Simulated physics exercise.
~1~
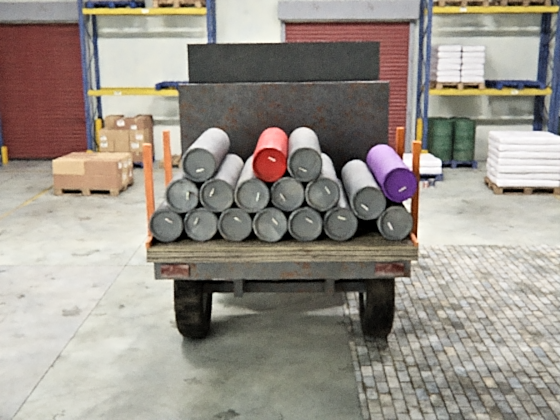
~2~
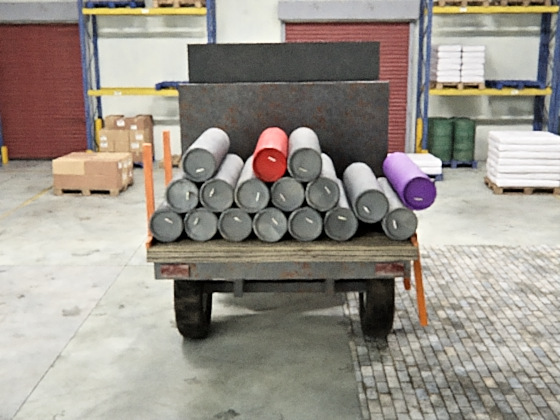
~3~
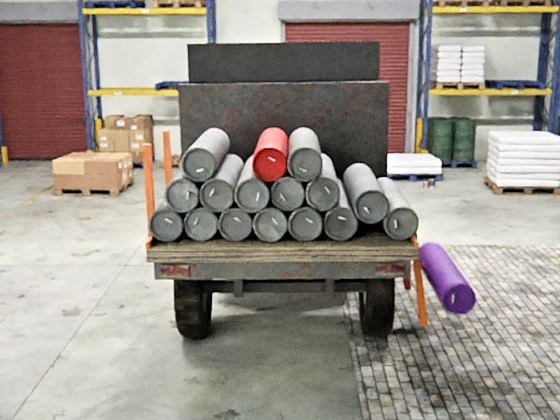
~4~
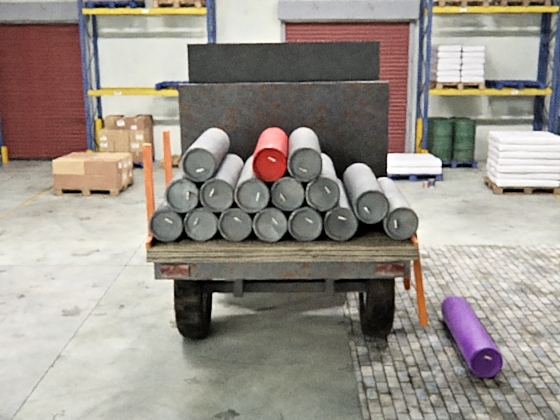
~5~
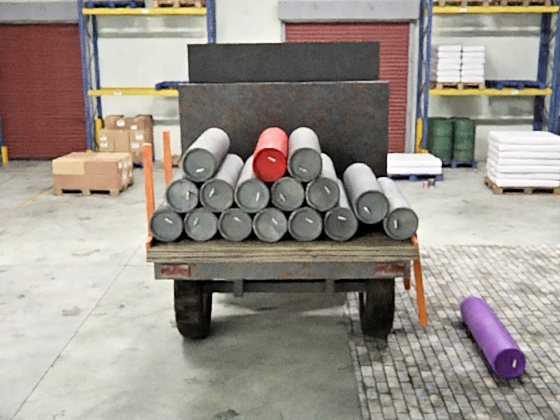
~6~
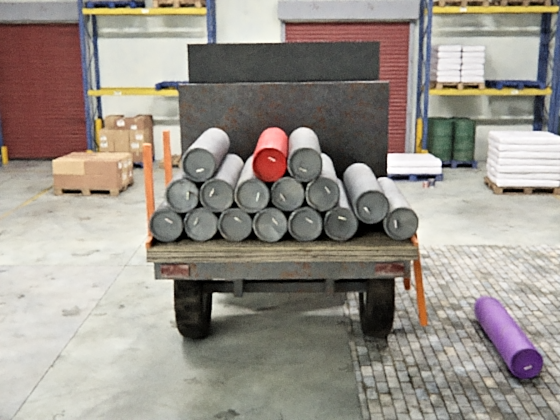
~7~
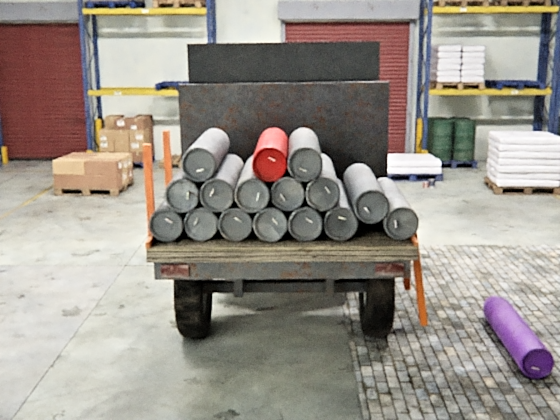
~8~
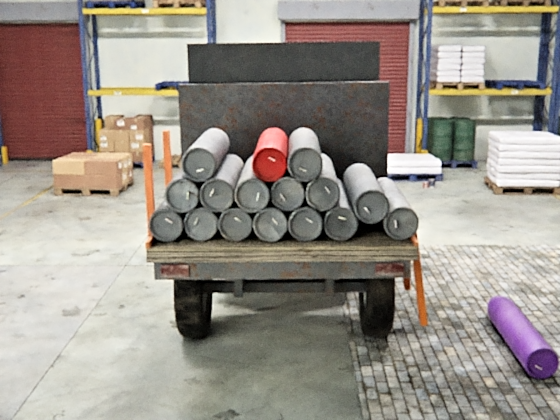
In a warehouse with red shutters and tall blue racking, a parked flatbed lorry is seen squarely from behind by a still camera. Its deck carries a stacked pile of grey cylinders, end-on, with a red one on top near the middle and a purple one at the upper right, between orange posts. The right-hand posts swing outward and down, and the purple cylinder slips over that edge. It drops to the paved floor and rolls a short way right, slowing near the edge of view. The red and grey cylinders remain stacked on the deck.
